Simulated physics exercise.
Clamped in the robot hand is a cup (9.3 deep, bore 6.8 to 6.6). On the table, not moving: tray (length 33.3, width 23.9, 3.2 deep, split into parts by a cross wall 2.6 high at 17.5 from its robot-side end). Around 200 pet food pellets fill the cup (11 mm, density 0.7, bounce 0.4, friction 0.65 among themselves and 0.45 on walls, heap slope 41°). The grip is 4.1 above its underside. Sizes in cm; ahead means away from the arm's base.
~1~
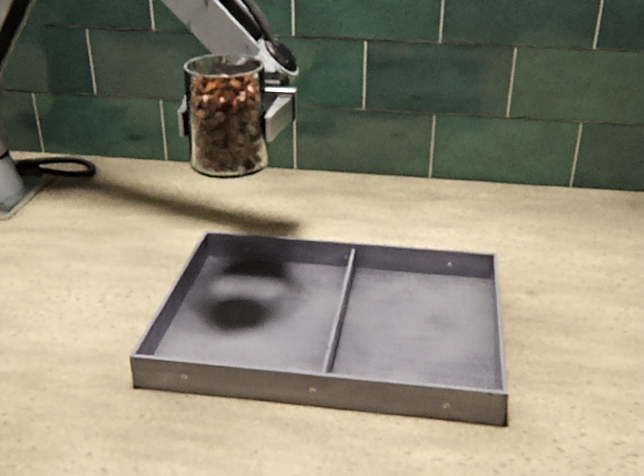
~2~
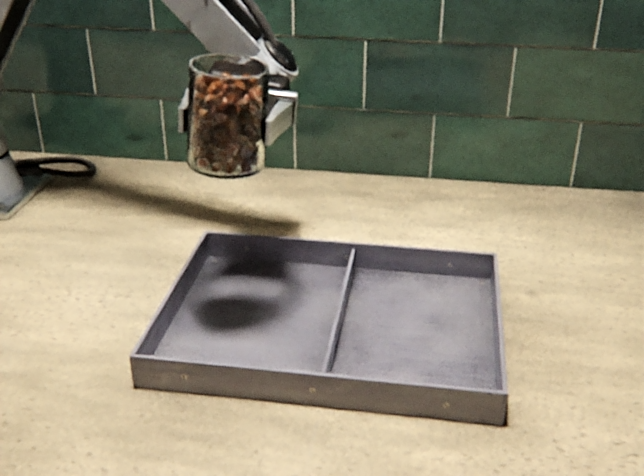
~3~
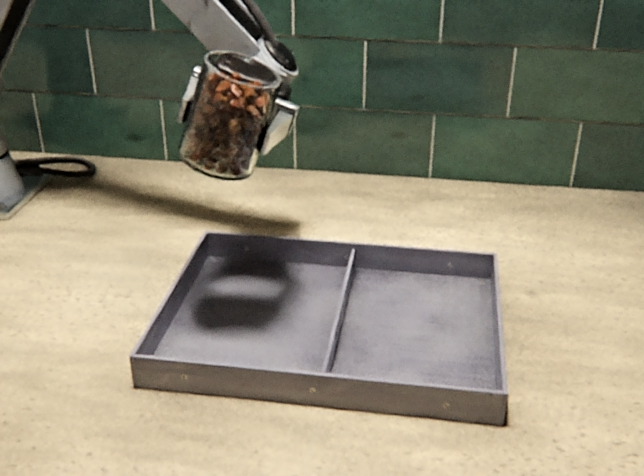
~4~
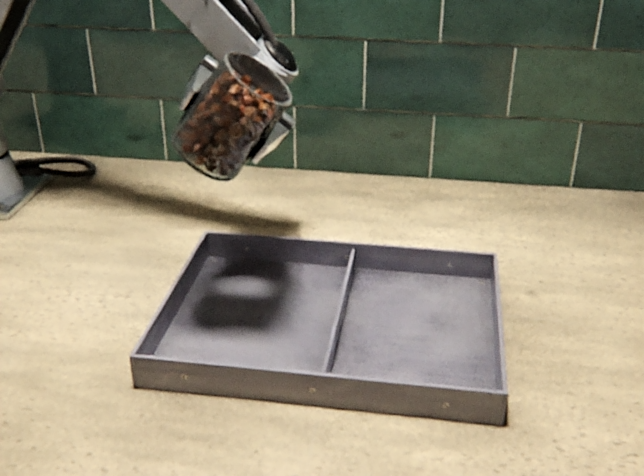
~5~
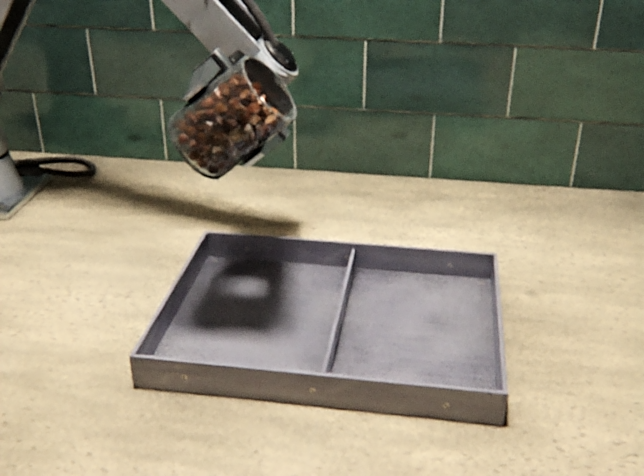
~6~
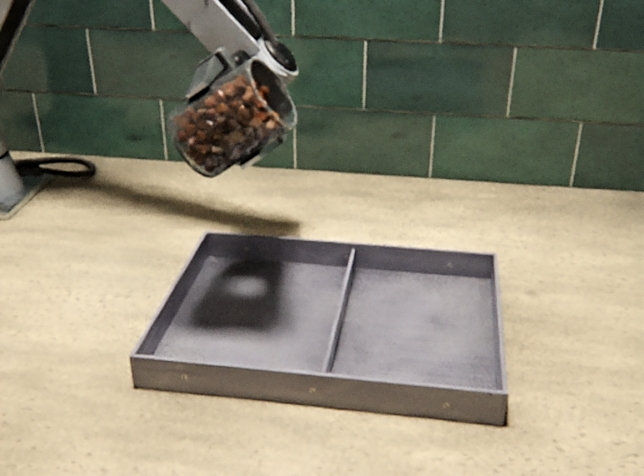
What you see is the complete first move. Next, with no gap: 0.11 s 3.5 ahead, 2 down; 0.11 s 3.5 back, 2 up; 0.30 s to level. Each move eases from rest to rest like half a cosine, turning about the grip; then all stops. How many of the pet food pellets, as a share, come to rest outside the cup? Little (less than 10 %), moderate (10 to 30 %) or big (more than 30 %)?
A little share, less than 10 %, ends outside the cup.
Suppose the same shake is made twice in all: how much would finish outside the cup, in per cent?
In that case some 5 per cent.
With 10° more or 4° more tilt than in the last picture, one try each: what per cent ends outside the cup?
About 5 and 5 per cent.
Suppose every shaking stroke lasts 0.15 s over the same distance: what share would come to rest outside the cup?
In that case some 0 per cent.
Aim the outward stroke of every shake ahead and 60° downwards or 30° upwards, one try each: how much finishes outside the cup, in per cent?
Some 0 and 10 per cent.
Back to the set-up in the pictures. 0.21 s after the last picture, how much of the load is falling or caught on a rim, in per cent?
Roughly 1 per cent.
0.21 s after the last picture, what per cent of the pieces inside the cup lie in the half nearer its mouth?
Roughly 45 per cent.
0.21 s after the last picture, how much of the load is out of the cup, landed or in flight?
About 0 per cent by then.
Then, 0.21 s on, tilted 55° forward, highest piece 25 above the table; 198 in the cup, 1 in flight or on a rim.
Then, 0.42 s on, tilted 15° forward, highest piece 27 above the table; 196 in the cup, 2 in the robot-side part, 1 in the far-side part.
Then, 0.72 s on, level, highest piece 27 above the table; 196 in the cup, 2 in the robot-side part, 1 in the far-side part.
Then, 1.77 s on, level, highest piece 27 above the table; 196 in the cup, 2 in the robot-side part, 1 in the far-side part.
In the end, 196 in the cup, 2 in the robot-side part, 1 in the far-side part. That is 2 % outside the cup.
